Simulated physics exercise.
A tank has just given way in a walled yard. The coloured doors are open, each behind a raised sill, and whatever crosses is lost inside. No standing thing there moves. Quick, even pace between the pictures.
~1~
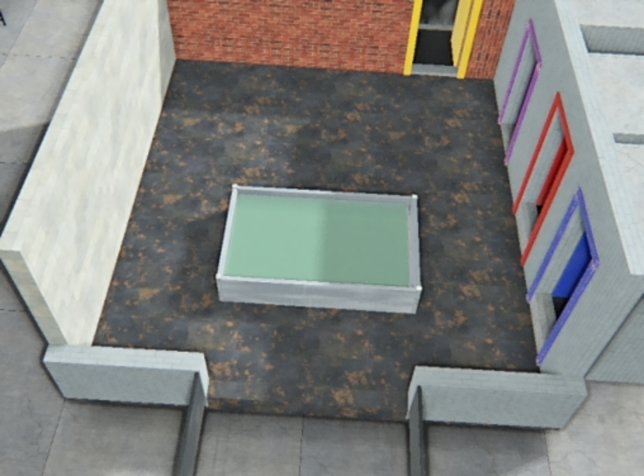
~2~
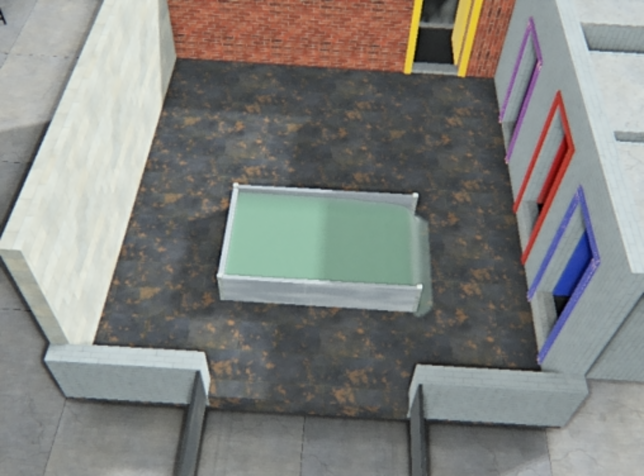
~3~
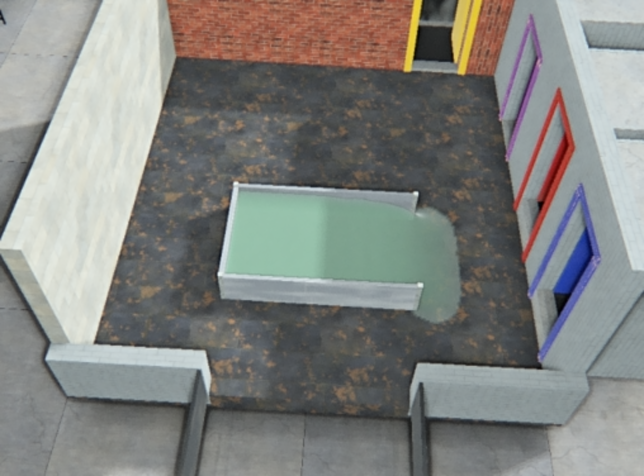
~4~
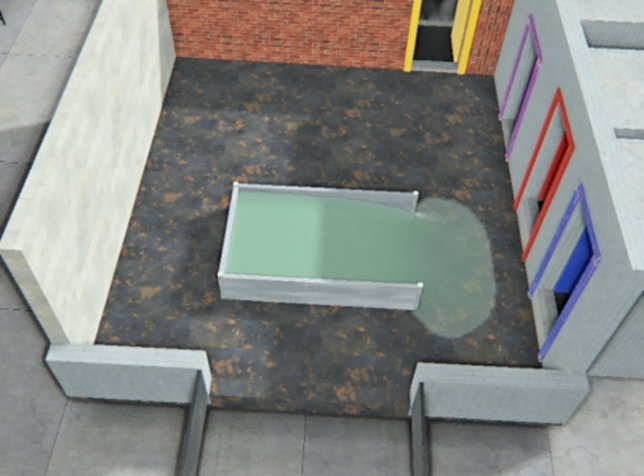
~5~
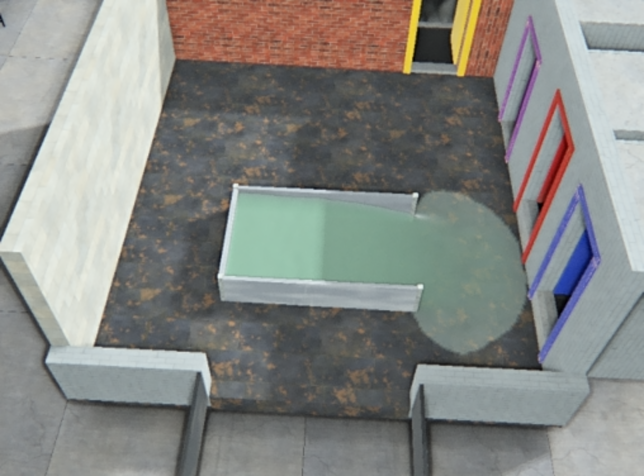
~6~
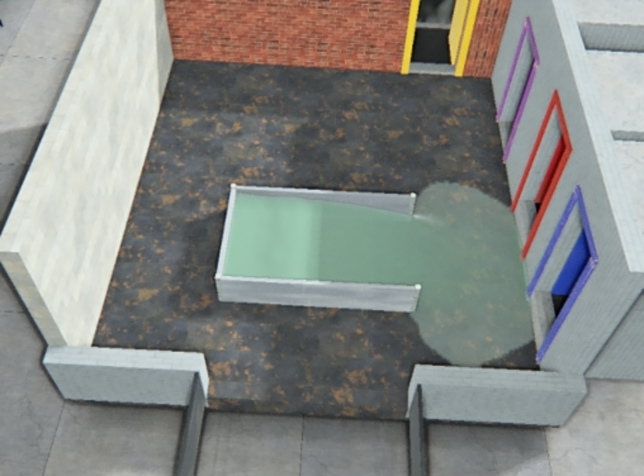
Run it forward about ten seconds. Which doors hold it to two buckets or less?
Outcome: The yellow door goes over two buckets. The blue door does not go over two buckets. The red door does not go over two buckets. The purple door goes over two buckets.
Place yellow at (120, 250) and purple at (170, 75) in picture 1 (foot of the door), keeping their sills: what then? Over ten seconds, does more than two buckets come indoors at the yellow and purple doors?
Result: Yellow ends up below; purple ends up above.
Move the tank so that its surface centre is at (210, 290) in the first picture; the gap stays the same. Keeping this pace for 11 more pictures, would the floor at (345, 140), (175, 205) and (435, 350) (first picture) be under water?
Check in sequence: Still parched, still parched, soaked through.
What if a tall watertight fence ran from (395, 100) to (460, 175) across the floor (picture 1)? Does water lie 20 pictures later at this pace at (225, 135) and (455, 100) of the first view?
In that order: Clear, flooded.
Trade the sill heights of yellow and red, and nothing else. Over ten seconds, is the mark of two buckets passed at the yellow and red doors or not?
As I read it, the yellow door misses the mark, while the red door tops the limit.
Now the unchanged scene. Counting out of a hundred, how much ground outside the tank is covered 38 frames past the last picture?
Close to 65 in a hundred, I think.
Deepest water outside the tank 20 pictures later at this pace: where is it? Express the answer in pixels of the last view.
It should be roughly at (538, 399).
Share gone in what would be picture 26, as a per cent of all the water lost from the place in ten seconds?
I'd put it near 10 in a hundred.
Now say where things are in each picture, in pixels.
The first picture shows still water in the water tank at (322, 239).
In the second picture, water pours out at (411, 257) and has run to a hidden place.
In the third picture, water pours out at (412, 256) and has run to (432, 213).
In the fourth picture, the front is at (462, 211), out from the gap at (412, 256).
In the fifth picture, water pours out at (412, 258) and has run to (506, 233).
In the sixth picture, the front is at (513, 217), out from the gap at (409, 258).
A moment on, water covers 15 % of the floor; the yellow door not reached, the blue door wet at the sill, nothing in, the red door wet at the sill, nothing in, the purple door not reached.
Next, water covers 20 % of the floor; the yellow door not reached, the blue door wet at the sill, nothing in, the red door wet at the sill, nothing in, the purple door wet at the sill, nothing in.
Then, water covers 45 % of the floor; the yellow door under two buckets in, the blue door wet at the sill, nothing in, the red door wet at the sill, nothing in, the purple door under two buckets in.
Later, water covers 65 % of the floor; the yellow door far over two buckets in, the blue door under two buckets in, the red door wet at the sill, nothing in, the purple door over two buckets in.
In the end, water covers 95 % of the floor; the yellow door far over two buckets in, the blue door under two buckets in, the red door wet at the sill, nothing in, the purple door over two buckets in.
